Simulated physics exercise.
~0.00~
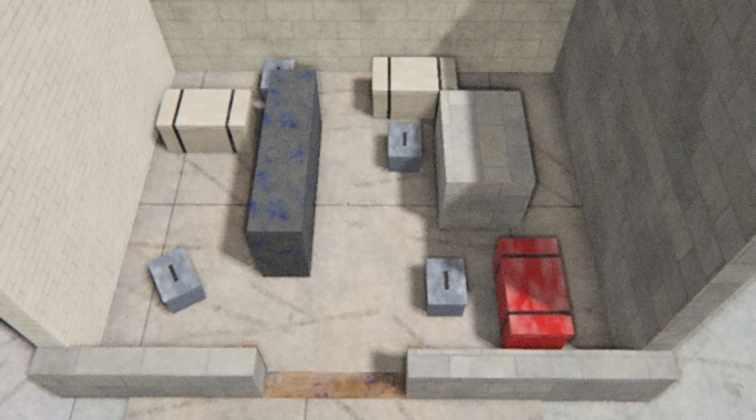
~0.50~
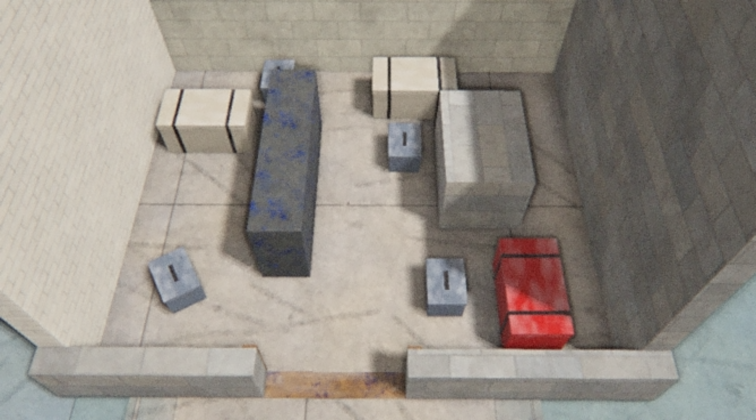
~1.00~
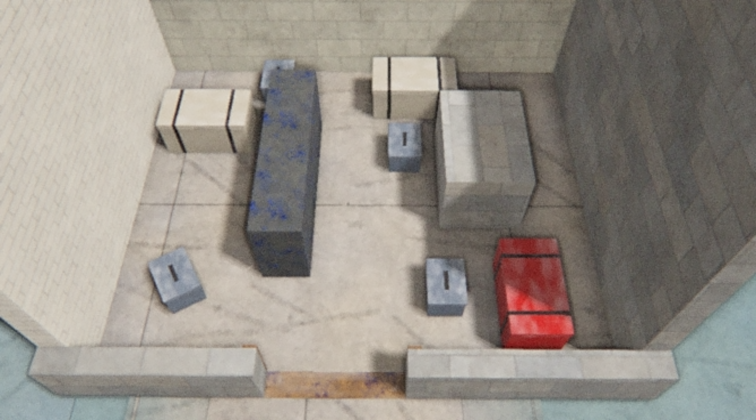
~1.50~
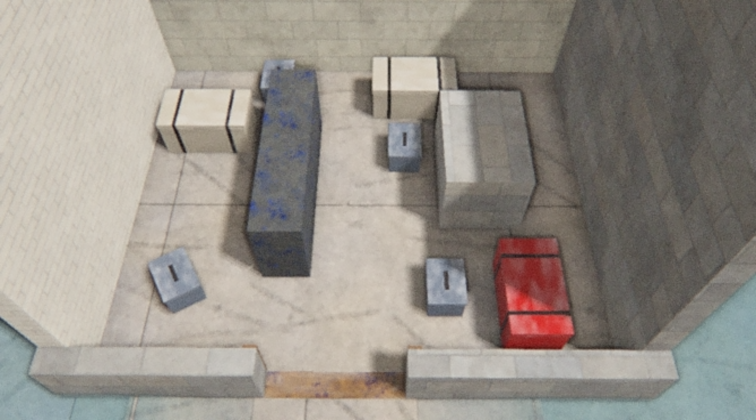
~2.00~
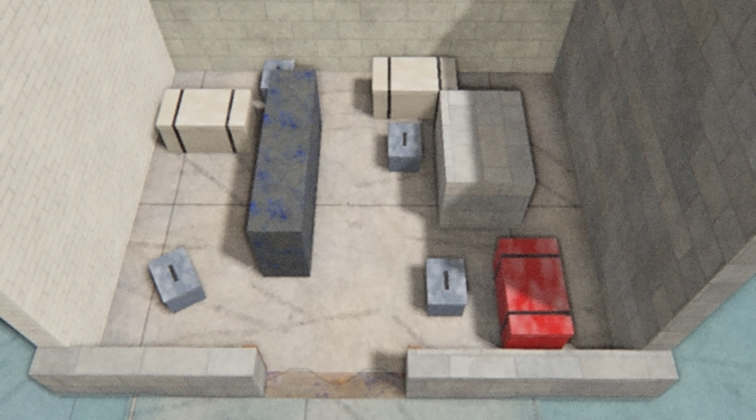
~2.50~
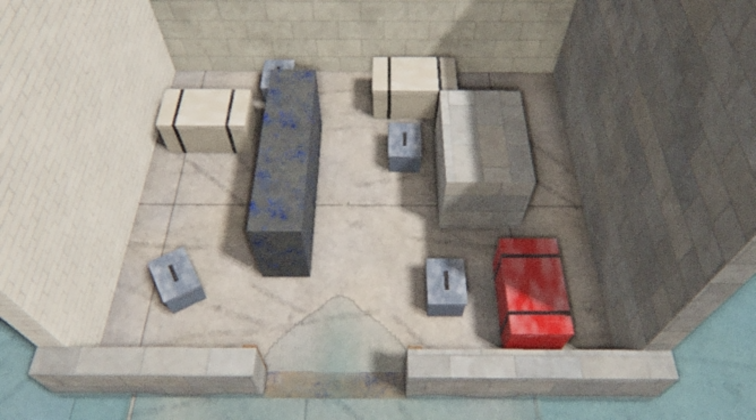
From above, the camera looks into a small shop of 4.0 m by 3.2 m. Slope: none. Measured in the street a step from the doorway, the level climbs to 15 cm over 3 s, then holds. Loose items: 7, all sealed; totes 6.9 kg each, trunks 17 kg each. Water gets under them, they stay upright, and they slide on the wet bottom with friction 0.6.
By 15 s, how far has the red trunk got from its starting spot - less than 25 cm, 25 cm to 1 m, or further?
It has gone between 25 cm and 1 m.
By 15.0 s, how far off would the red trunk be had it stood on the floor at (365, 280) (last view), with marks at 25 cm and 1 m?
Looks like it is swept a long way.
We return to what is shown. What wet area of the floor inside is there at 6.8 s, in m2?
At that time the wet patch spans about 9.5 m2.
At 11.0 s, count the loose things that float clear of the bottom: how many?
At that time the total is 6.
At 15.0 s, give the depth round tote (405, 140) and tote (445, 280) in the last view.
About 11 and 7 cm.
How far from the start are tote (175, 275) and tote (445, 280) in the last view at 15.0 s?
They've ended up 10 cm and 120 cm away, in that order.
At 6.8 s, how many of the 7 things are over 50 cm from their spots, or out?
Answer: 1.
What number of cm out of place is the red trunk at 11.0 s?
About 5 cm.
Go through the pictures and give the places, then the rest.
The first picture shows the red trunk at (535, 284), on the bottom; 0.0 m2 under water; 0 of 7 have shifted.
The second picture shows the red trunk at (535, 284) rests on the ground; water covers 0.0 m2; 0 of 7 have shifted.
The third picture shows the red trunk at (535, 284) rests on the ground; 0.0 m2 under water; 0 of 7 have shifted.
The fourth picture shows the red trunk at (535, 284) rests on the ground; 0.0 m2 under water; 0 of 7 have shifted.
The fifth picture shows the red trunk at (535, 284) rests on the ground; 0.0 m2 under water; 0 of 7 have shifted.
The sixth picture shows the red trunk at (535, 284), on the bottom; 0.4 m2 under water; 0 of 7 have shifted.
After 3.5 s the red trunk is near (535, 284), 0.0 m from its start, aground; 0 afloat.
After 6.8 s the red trunk is near (535, 284), 0.0 m from its start, aground; 1 afloat.
After 11.0 s the red trunk is near (531, 284), 0.0 m from its start, afloat; 6 afloat.
After 15.0 s the red trunk is near (475, 237), 0.6 m from its start, afloat; 7 afloat.
